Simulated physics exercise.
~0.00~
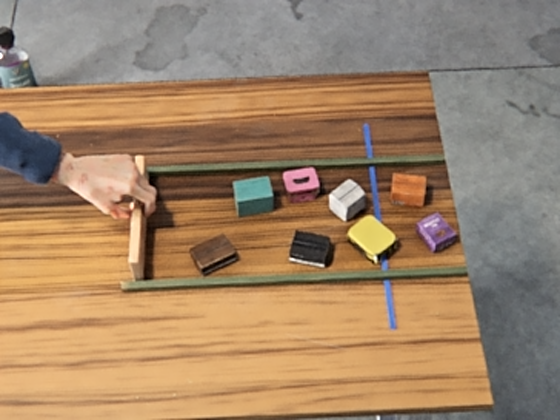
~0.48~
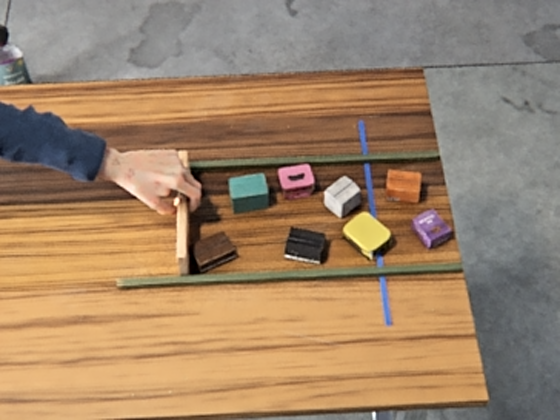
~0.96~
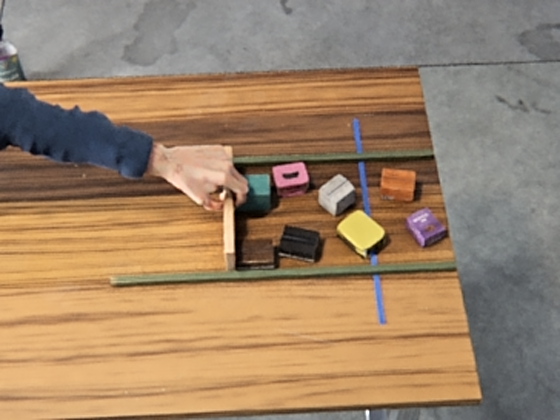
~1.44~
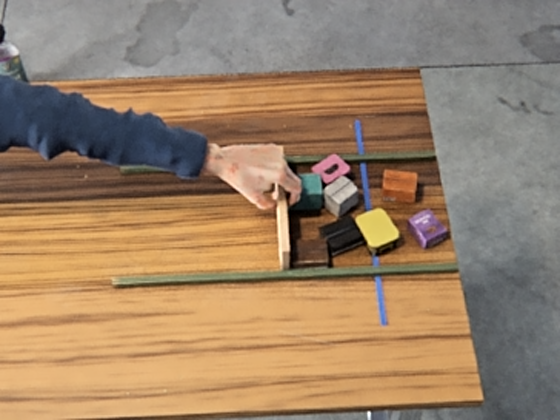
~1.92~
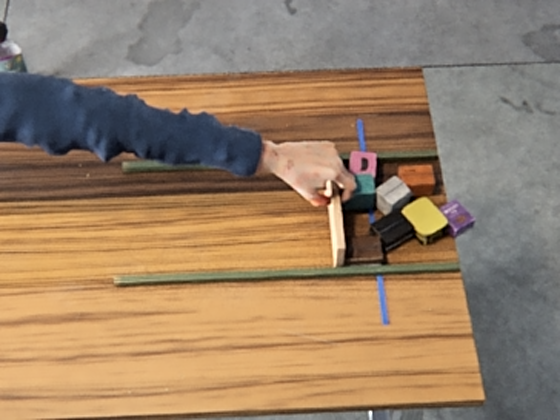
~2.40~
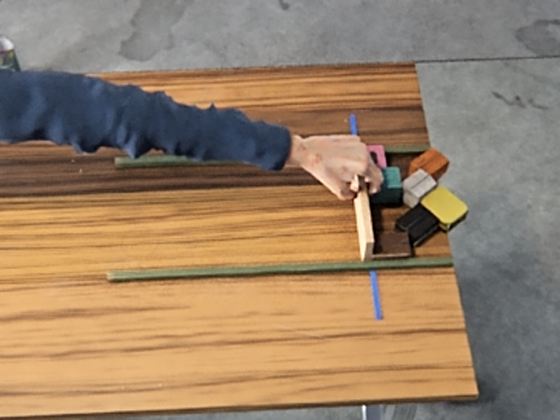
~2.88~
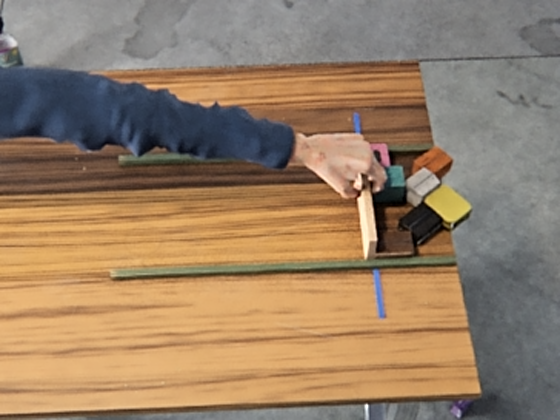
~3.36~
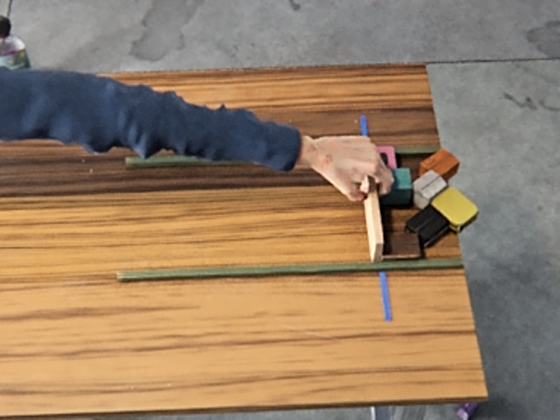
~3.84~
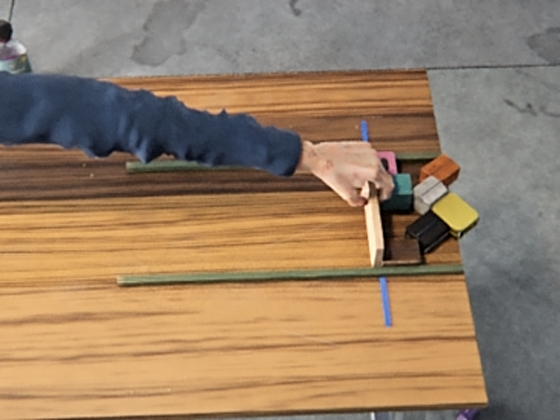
A hand in a dark blue sleeve holds an upright wooden board at the left of a channel between two green strips on a striped wooden table, seen from above. Turquoise, pink, white, orange, brown, black, yellow and purple pieces lie scattered toward the table's right end, where blue tape crosses. The hand slides the board right, gathering the brown and turquoise blocks, then the pink, black, white and yellow ones. The bunched pieces press onward, and the purple box drops off the edge. The board stops near the tape, with the yellow and orange pieces resting at the brink.
